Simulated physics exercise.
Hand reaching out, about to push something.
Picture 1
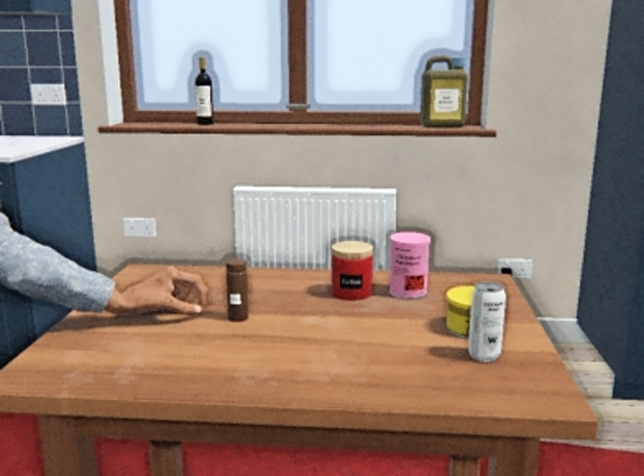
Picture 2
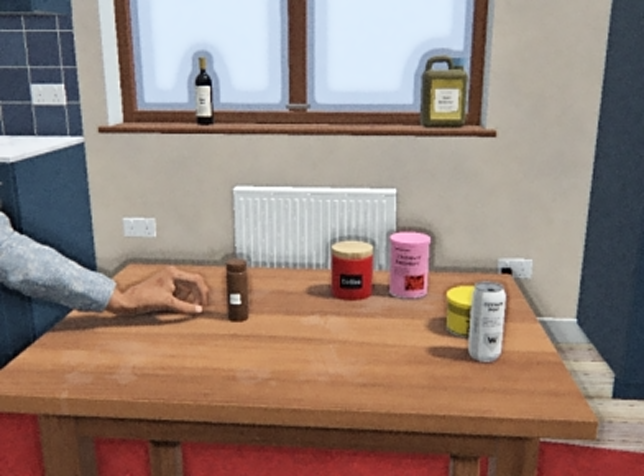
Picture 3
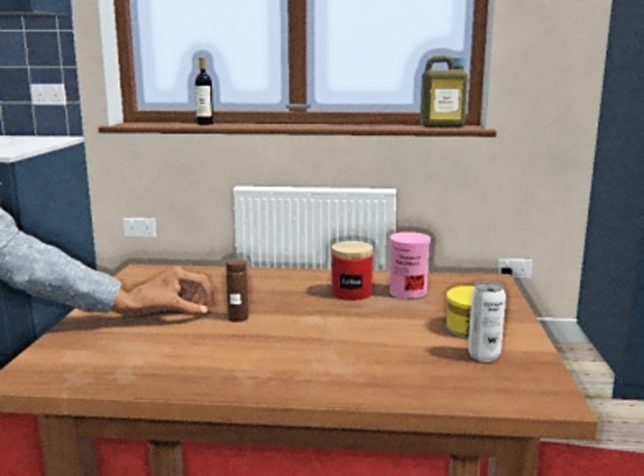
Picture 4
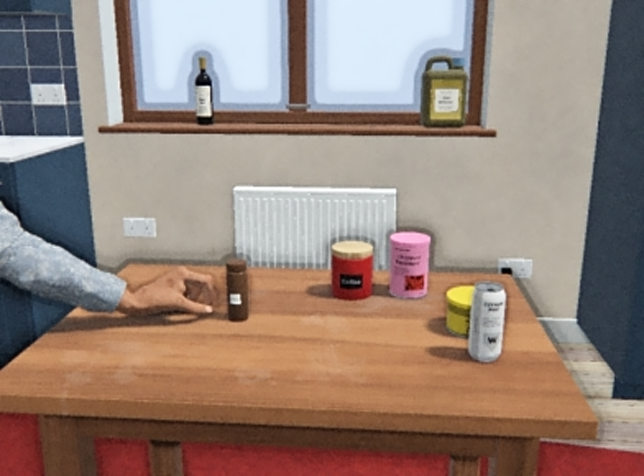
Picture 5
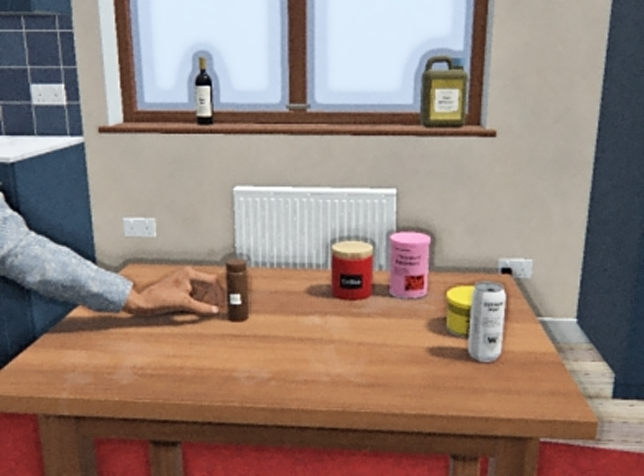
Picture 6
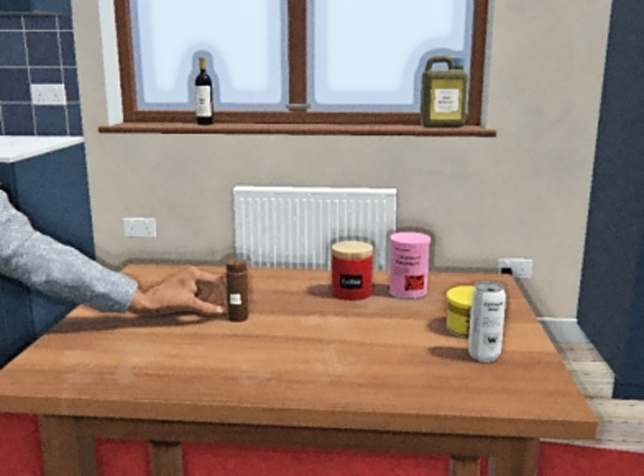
We see a hand at the left of a wooden table move slightly right toward a brown shaker, which stays still, while a red canister, a pink canister, a yellow container and a silver can stand unmoved.
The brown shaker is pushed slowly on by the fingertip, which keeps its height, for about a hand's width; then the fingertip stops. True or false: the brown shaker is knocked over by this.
False.
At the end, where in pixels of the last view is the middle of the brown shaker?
Near pixel (299, 292).
Then, 0.30 s later than the last frame, brown shaker moved about its own width near (252, 291).
Then, 0.70 s later than the last frame, brown shaker moved well along near (272, 291).
Then, 1.10 s later than the last frame, brown shaker moved well along near (294, 292).
When it is over, moved from the start, brown shaker. End places, in pixels of the last picture, brown shaker near (299, 292).
